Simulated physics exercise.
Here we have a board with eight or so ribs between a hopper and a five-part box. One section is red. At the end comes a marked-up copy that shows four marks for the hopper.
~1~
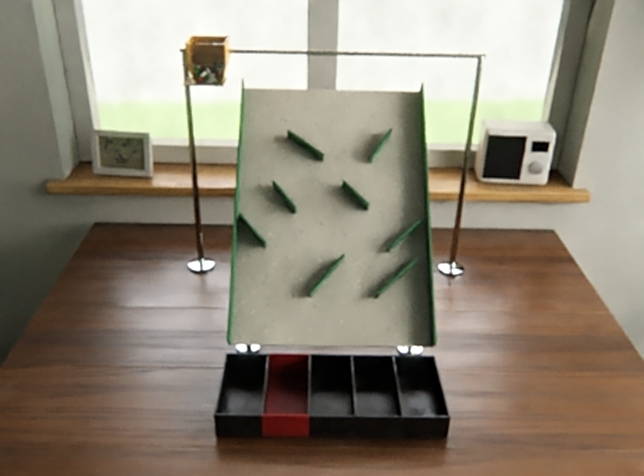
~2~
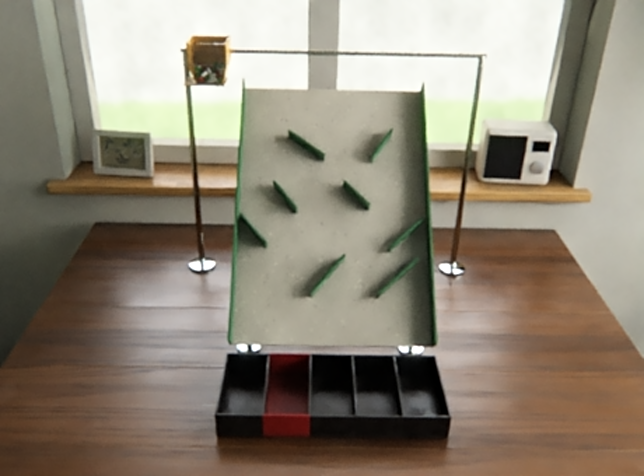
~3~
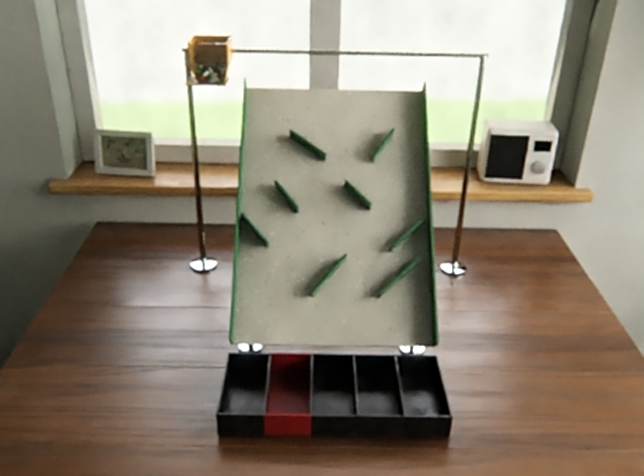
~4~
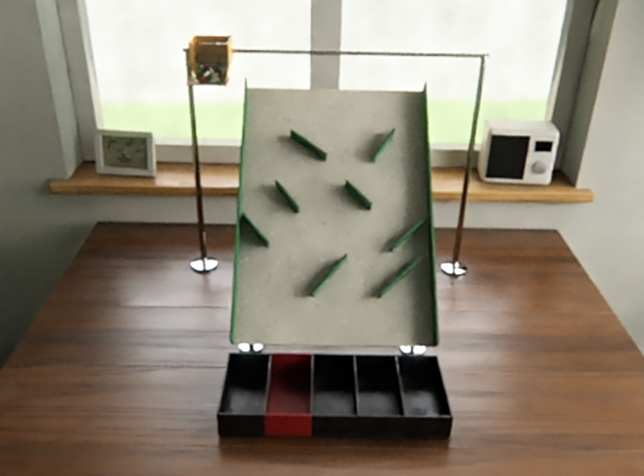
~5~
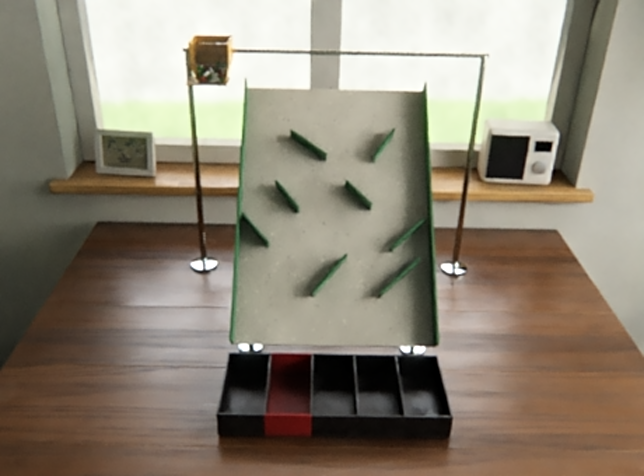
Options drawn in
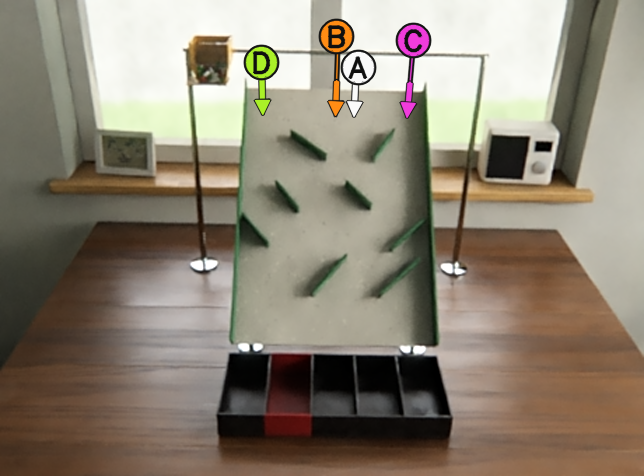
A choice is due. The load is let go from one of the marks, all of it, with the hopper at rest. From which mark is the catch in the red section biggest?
The best mark is D.
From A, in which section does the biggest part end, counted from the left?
It is the third one.
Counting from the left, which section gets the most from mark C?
The third.
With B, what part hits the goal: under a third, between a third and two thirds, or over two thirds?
Mark B gives under a third.
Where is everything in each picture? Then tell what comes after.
In the first picture, hopper near (207, 75), jelly beans, door shut.
In the second picture, ribs (289, 130) to (324, 154), (373, 156) to (392, 128), (274, 180) to (296, 208).
In the third picture, ribs (345, 180) to (371, 204), (241, 213) to (267, 242), (392, 247) to (425, 218).
In the fourth picture, ribs (313, 293) to (347, 254), (381, 294) to (420, 258).
In the fifth picture, red section near (288, 424), number 2 of 5 from the left.
On the marked copy, mark A meets the board at (354, 111); mark B meets the board at (335, 110); mark C meets the board at (407, 112); mark D meets the board at (262, 109).
If A is chosen, a small share in the red section, all but a few in other sections.
If B is chosen, close to a quarter in the red section, close to two thirds in other sections, a small share held on the board.
If C is chosen, a small share in the red section, the bulk in other sections, a small share held on the board.
If D is chosen, the bulk in the red section, close to a quarter in other sections, only a few held on the board.
